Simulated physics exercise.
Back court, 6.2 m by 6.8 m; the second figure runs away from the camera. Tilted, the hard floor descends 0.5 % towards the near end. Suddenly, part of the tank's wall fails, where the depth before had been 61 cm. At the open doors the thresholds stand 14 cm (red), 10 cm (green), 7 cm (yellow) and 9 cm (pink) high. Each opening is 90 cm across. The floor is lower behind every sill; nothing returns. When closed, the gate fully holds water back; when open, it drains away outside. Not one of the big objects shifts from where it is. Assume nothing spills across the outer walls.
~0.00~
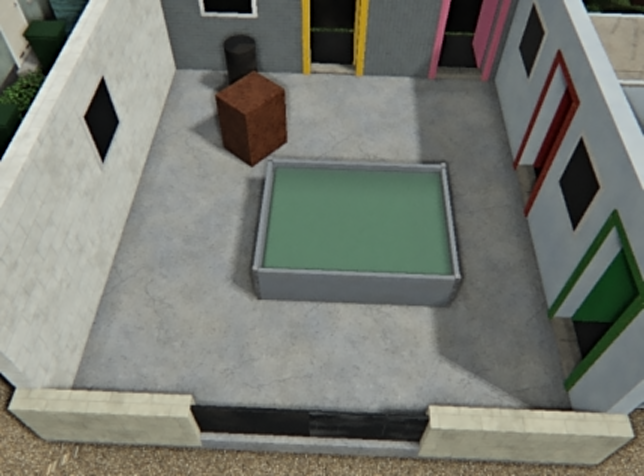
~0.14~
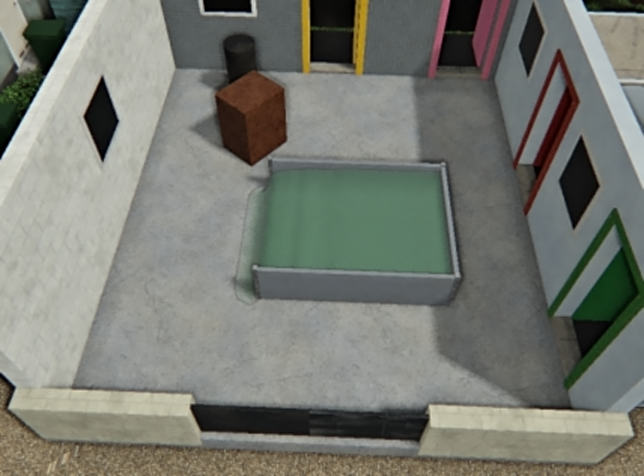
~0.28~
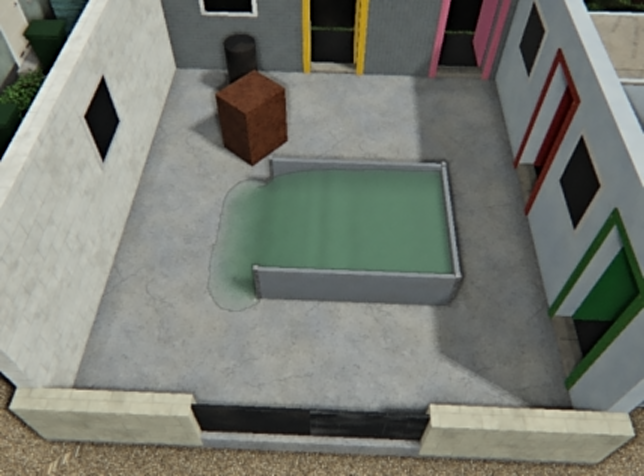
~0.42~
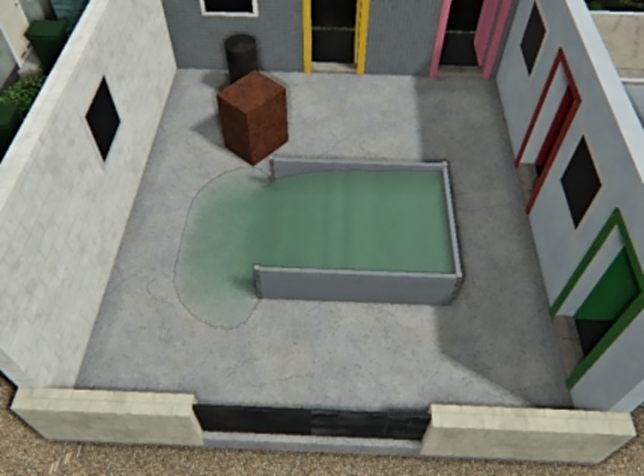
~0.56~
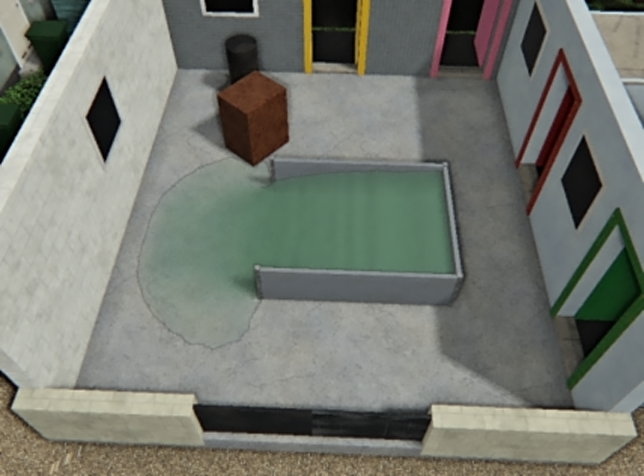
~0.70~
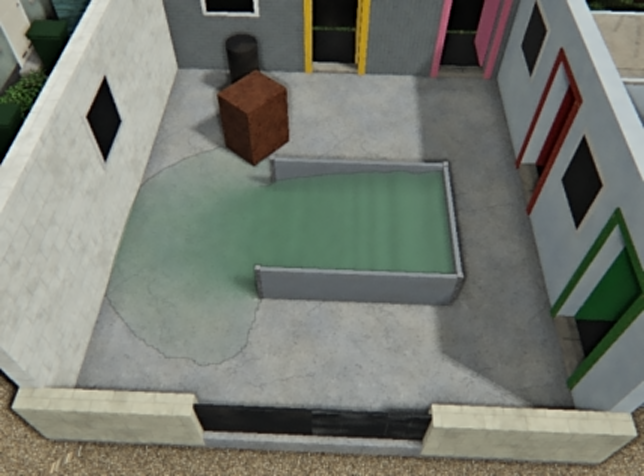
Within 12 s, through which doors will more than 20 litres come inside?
At the end, for the red door I'd say within the limit, for the green door I'd say above the limit, for the yellow door I'd say within the limit, for the pink door I'd say within the limit.
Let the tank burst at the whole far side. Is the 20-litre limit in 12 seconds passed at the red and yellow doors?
The red door comes out less than that and the yellow door more than that.
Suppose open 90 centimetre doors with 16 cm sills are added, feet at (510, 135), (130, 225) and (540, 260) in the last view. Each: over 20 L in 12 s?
The first one doesn't reach it, the second one exceeds it, and the third one doesn't reach it.
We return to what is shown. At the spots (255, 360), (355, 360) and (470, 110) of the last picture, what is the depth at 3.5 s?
Depths in turn: Roughly 5, 4 and 0 centimetres.
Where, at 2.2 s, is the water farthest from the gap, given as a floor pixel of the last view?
(177, 74).
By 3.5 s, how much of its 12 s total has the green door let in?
Share: ~ 0 %.
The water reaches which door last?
Last comes the red one.
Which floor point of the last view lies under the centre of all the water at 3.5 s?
Near (229, 236).
After 1.4 s water covers 25 % of the floor and is deepest (40 cm) near (136, 236); red door not reached, green door not reached, yellow door not reached, pink door not reached.
After 2.2 s water covers 30 % of the floor and is deepest (44 cm) near (68, 412); red door not reached, green door not reached, yellow door not reached, pink door not reached.
After 3.5 s water covers 50 % of the floor and is deepest (34 cm) near (68, 412); red door not reached, green door not reached, yellow door 3 cm at the sill, 0 L in, pink door not reached.
After 7.0 s water covers 95 % of the floor and is deepest (17 cm) near (561, 433); red door 10 cm at the sill, 0 L in, green door 16 cm at the sill, 72 L in, yellow door 3 cm at the sill, 0 L in, pink door 6 cm at the sill, 0 L in.
After 12.0 s water covers 95 % of the floor and is deepest (12 cm) near (278, 156); red door 9 cm at the sill, 0 L in, green door 11 cm at the sill, 99 L in, yellow door 5 cm at the sill, 0 L in, pink door 9 cm at the sill, 2 L in.
